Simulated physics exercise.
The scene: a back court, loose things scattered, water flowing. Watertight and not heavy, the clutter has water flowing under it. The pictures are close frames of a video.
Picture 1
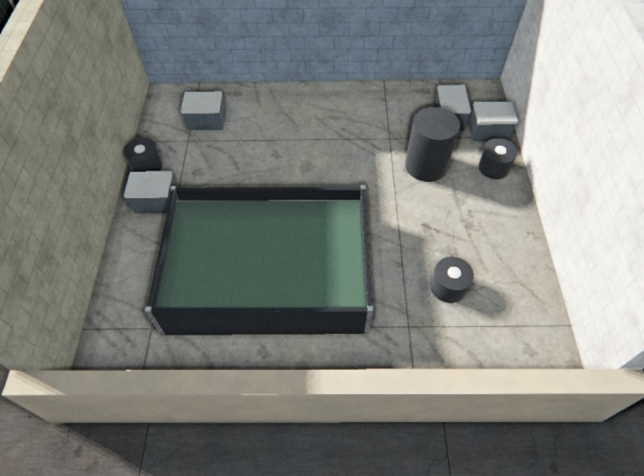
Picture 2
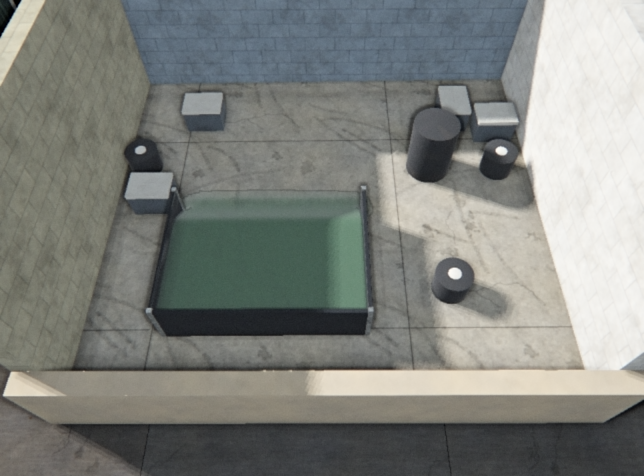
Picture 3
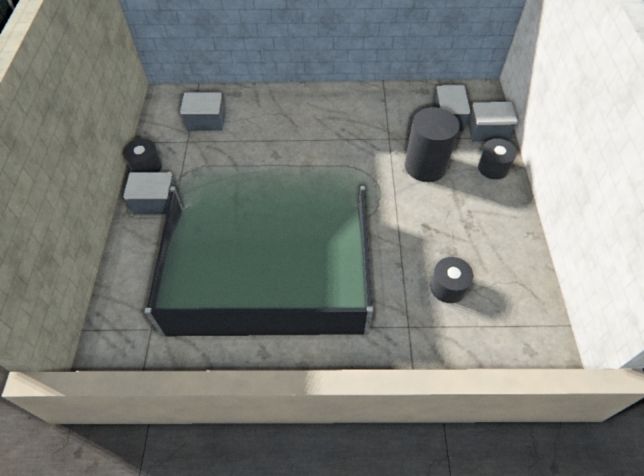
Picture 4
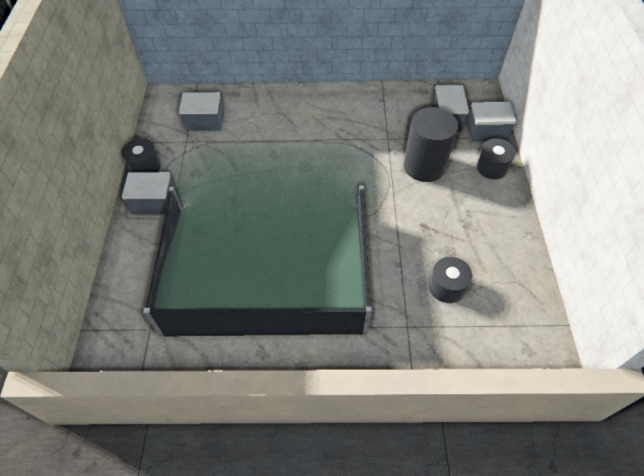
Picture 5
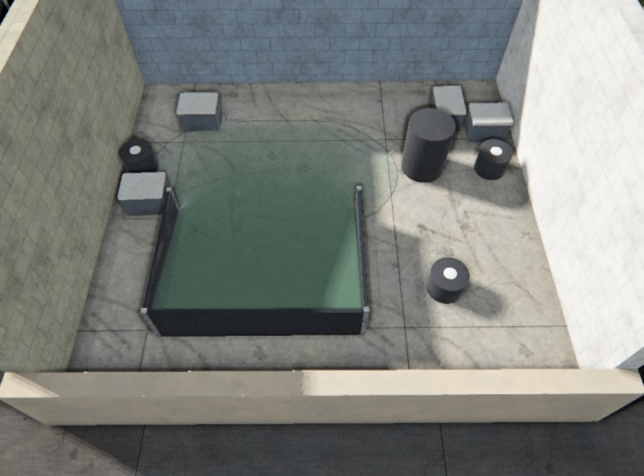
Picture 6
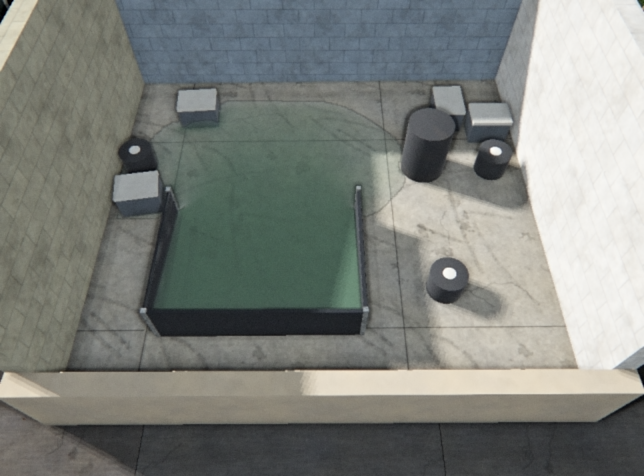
The clip opens on a walled court where a dark-framed tank of green water sits among scattered grey boxes and dark cylinders. The tank's far side disappears, and water spreads across the paving toward the back wall. The loose things barely move, with the grey box beside the tank shifting slightly left.
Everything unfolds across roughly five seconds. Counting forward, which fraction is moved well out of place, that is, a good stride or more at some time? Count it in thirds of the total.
Two thirds or higher.
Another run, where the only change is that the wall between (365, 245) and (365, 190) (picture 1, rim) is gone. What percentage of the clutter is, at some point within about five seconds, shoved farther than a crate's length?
It comes out at roughly 60 per cent.
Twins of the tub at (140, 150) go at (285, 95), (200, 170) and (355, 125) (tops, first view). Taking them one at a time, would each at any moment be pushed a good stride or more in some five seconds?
The first travels far, the second travels far and the third travels far.
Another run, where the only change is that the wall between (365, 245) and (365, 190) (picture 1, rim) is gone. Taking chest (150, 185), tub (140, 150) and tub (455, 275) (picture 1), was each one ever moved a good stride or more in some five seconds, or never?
Result per item - short of that distance / short of that distance / displaced that far.
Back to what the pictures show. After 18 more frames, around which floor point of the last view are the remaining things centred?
Mean position: About (336, 195).
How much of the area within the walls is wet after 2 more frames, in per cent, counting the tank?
It comes to some 45 in a hundred.
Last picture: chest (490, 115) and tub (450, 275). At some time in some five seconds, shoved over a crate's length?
First: Goes past it; second: Falls short.
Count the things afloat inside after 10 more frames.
Counting them up gives 1.
A moment on, 1 of 7 are well off their spots; 0 afloat.
Next, 1 of 7 are well off their spots; 1 afloat.
Later, 3 of 7 are well off their spots; 5 afloat.
In the end, 6 of 7 are well off their spots, and 6 have been at some point; 5 afloat.
